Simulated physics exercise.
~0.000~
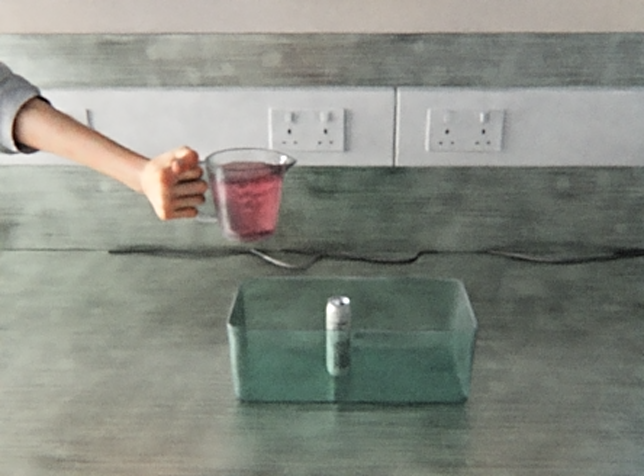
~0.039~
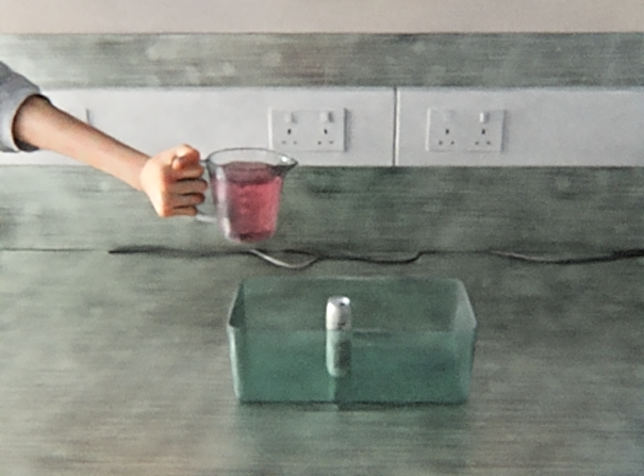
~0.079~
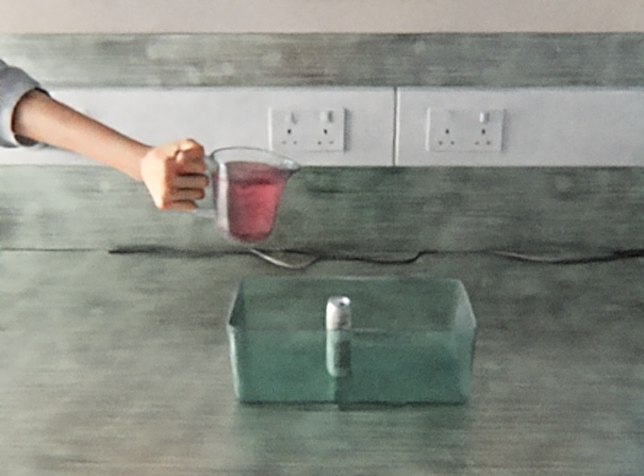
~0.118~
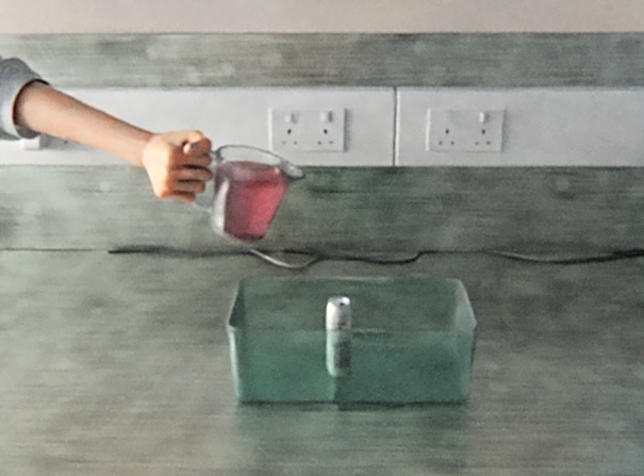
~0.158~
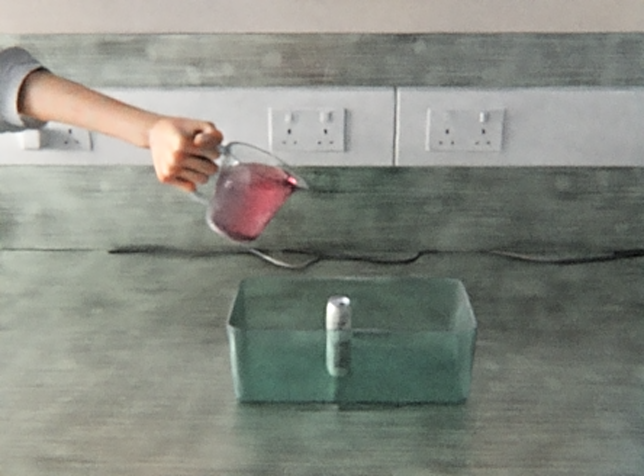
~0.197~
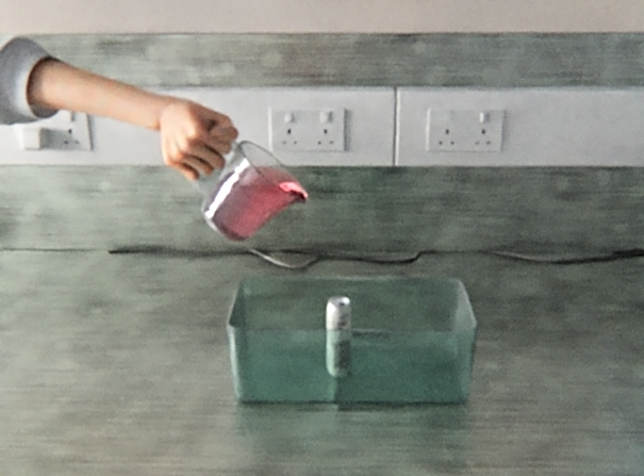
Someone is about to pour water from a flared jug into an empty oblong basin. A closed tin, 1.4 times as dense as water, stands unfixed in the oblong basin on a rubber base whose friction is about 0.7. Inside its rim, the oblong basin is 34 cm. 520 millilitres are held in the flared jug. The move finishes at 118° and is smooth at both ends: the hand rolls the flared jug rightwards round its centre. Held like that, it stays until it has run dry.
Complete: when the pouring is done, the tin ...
... is still on its feet.
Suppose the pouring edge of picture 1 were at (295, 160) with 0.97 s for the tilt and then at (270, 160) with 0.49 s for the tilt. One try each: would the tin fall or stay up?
In the first try it remains standing; in the second it remains standing.
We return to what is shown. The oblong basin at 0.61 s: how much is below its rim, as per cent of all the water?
92 per cent or thereabouts.
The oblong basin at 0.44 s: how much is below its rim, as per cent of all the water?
About 32%.
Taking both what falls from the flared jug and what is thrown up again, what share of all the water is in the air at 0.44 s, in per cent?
Estimate: About 38 % of all of it.
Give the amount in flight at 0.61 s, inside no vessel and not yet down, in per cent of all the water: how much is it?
It comes to some 7 percent of the total.
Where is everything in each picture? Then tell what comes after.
Tilt 0°; pouring edge (297, 160); surface from (211, 170) to (284, 170); the oblong basin's rim runs from (235, 303) to (469, 304); the tin's top is at (339, 305), in the first picture.
Tilt 2°; pouring edge (298, 162); surface from (212, 169) to (284, 170), in the second picture.
Tilt 7°; pouring edge (302, 167); surface from (214, 167) to (286, 172), in the third picture.
Tilt 16°; pouring edge (306, 176); surface from (219, 166) to (290, 175), in the fourth picture.
Tilt 28°; pouring edge (309, 188); surface from (219, 179) to (297, 180), in the fifth picture.
Tilt 41°; pouring edge (310, 202); surface from (216, 183) to (301, 190); 1 per cent is over the edge, in the sixth picture.
After 0.44 s the tilt is 114° and 30 per cent is still to pour; the tin stands where it began.
After 0.61 s the tilt is 118° and 1 per cent is still to pour; the tin stands where it began.
After 0.79 s the tilt is 118° and 0 per cent is still to pour; the tin stands where it began.
After 0.99 s the tilt is 118° and 0 per cent is still to pour; the tin stands where it began.
In the end the tin stands where it began.
